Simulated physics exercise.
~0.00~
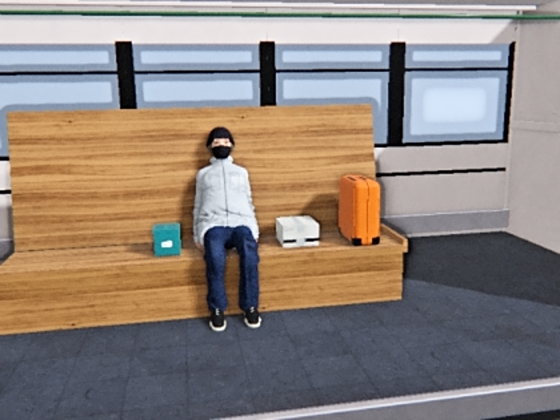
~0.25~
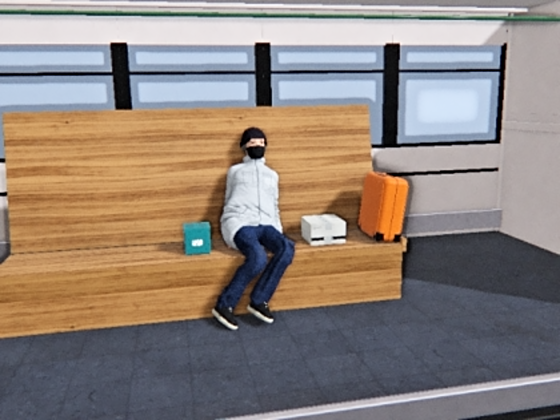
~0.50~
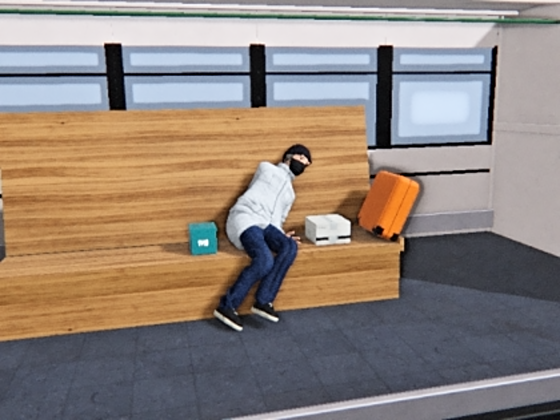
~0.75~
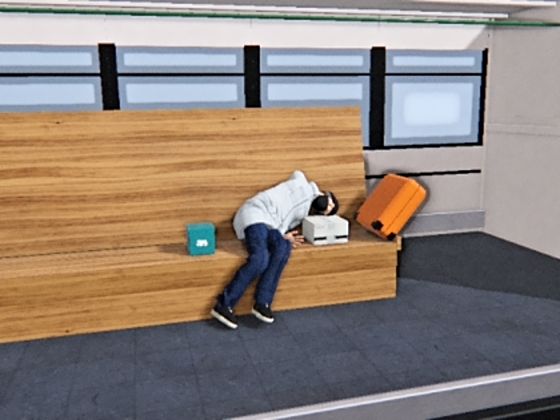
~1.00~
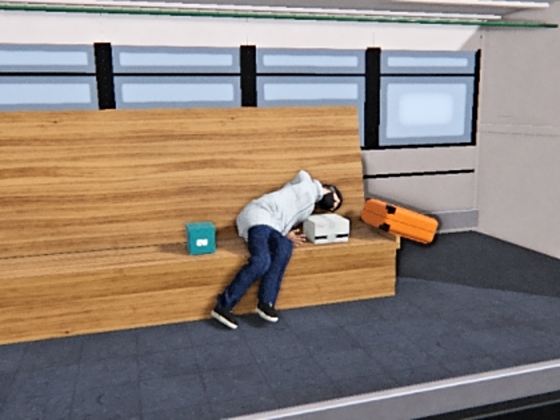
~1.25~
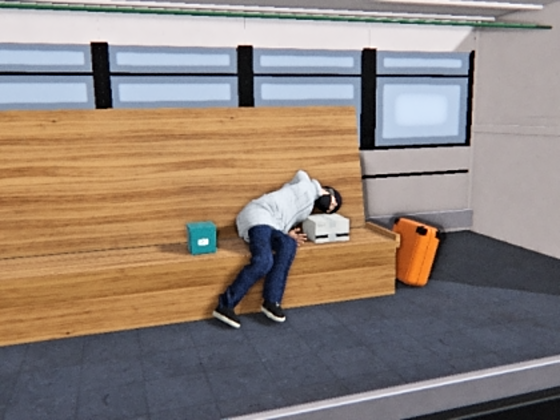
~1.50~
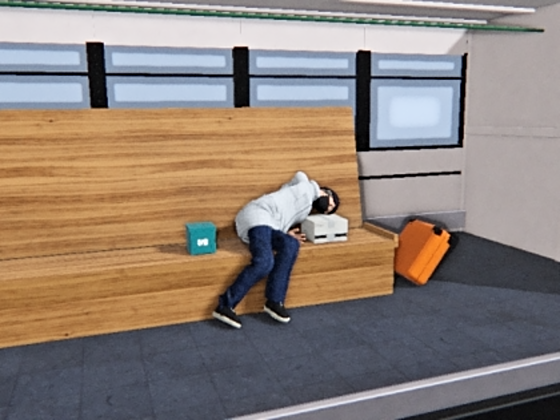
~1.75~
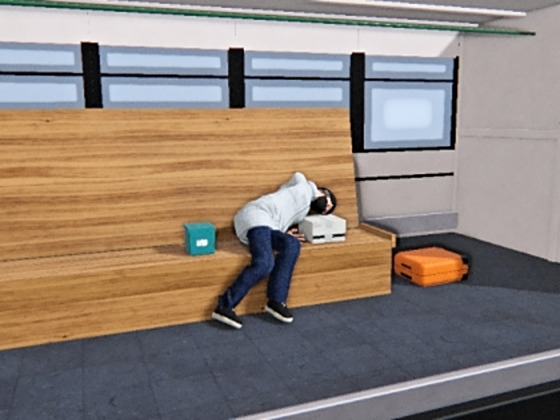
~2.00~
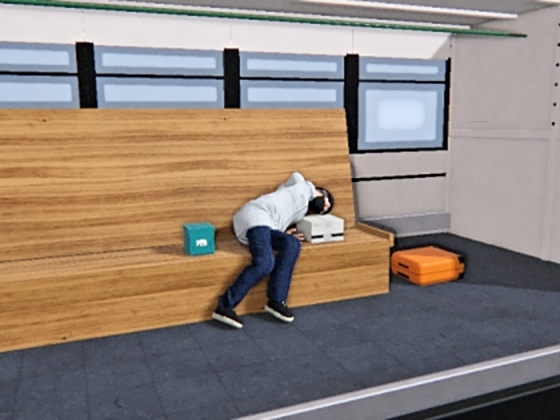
At first, a person in a black cap, dark mask and pale jacket sits upright on a long wooden bench, with a teal tub to the left and a white carton and an upright orange case to the right. Then the sitter and all the bags shift right, and the case begins to lean. The sleeper tips sideways and slumps over the white carton, head down, while the case tilts past the bench end. It topples off, turns over and drops to the floor. Finally it lies flat beside the bench, while the tub, carton and slumped sleeper stay on the seat.
